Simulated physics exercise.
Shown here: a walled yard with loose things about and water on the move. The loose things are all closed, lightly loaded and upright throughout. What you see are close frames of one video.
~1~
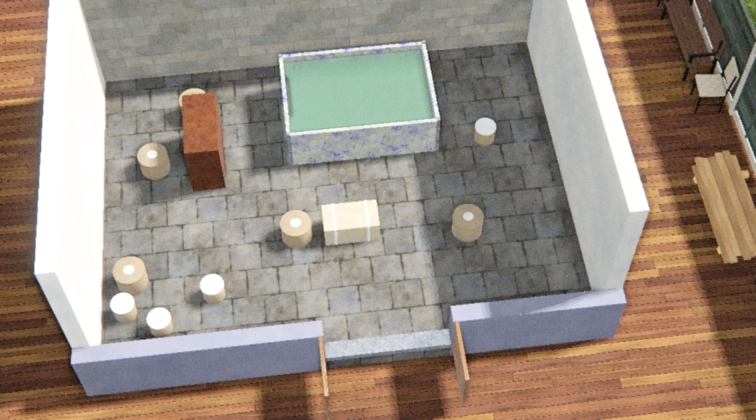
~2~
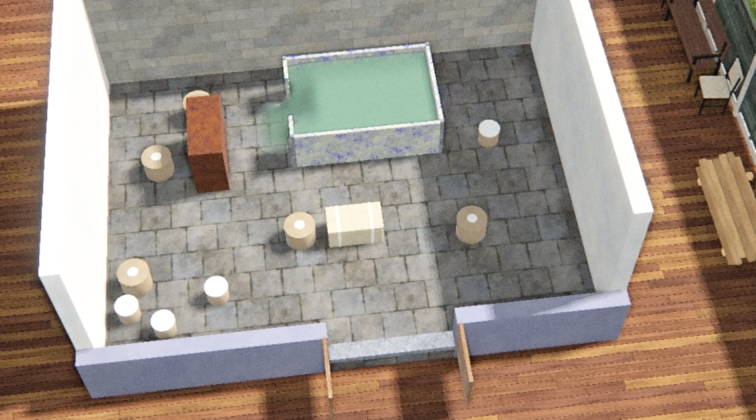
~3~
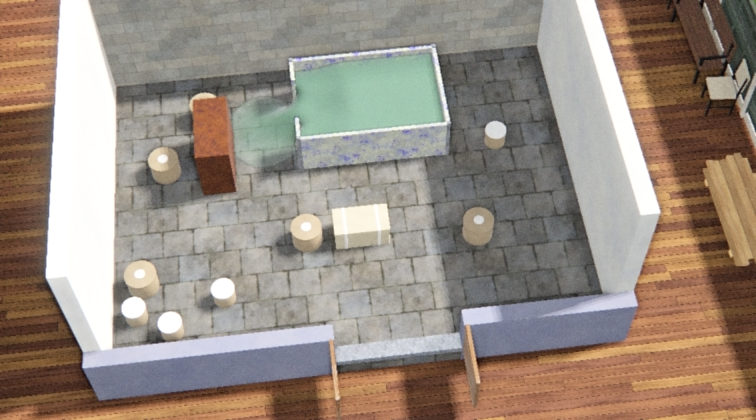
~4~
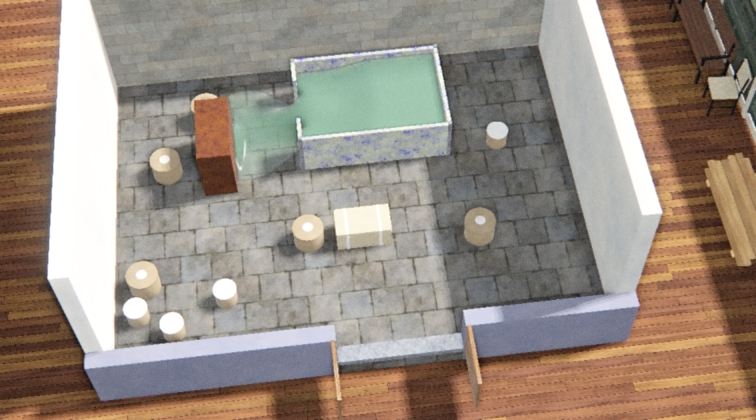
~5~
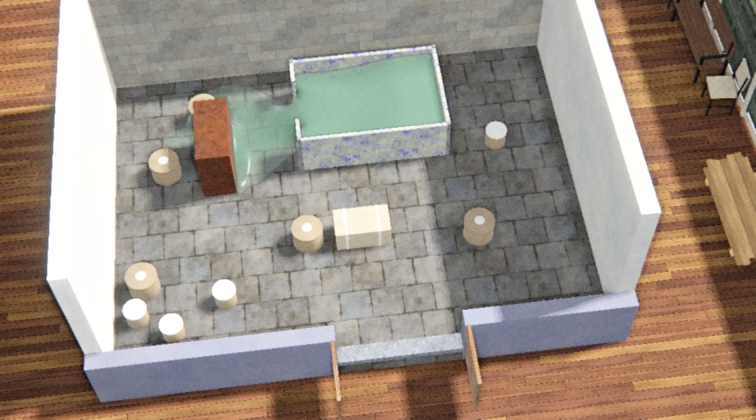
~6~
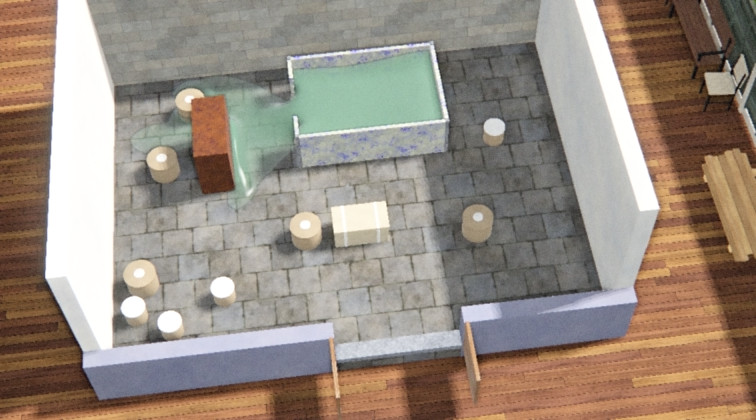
A stone-paved yard with a grey back wall, white side walls and a low bluish front wall is seen from high above, with wooden decking around it. A patterned tank of green water stands at the back, near a reddish-brown block, a cream box and scattered pale round tubs. Water pours from the tank's left side, spreads around the block, and a tub behind it shifts slightly left, while the view drifts a little.
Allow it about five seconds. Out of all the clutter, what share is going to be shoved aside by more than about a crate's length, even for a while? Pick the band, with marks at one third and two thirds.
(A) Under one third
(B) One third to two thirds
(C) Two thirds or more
The answer is B.
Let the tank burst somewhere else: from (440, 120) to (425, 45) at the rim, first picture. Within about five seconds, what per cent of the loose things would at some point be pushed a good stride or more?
Roughly 20 in a hundred.
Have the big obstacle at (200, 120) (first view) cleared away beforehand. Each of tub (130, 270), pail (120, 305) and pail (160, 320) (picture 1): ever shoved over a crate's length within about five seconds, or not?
Listed order result: Knocked clear / knocked clear / knocked clear.
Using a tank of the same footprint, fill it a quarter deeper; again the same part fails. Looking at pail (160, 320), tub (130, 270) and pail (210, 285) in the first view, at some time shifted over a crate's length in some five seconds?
Note, in sequence: Past that mark / past that mark / past that mark.
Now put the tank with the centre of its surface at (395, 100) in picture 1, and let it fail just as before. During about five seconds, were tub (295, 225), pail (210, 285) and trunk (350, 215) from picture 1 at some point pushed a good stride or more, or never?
In turn: Not that far, yes, never so far.
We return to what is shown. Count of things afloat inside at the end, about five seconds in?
Counting them up gives 4.
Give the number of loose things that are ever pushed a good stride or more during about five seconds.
The total is 6.
A moment on, 1 of 10 are well off their spots; 0 afloat.
Next, 1 of 10 are well off their spots; 0 afloat.
Later, 3 of 10 are well off their spots; 2 afloat.
In the end, 5 of 10 are well off their spots, and 6 have been at some point; 4 afloat.
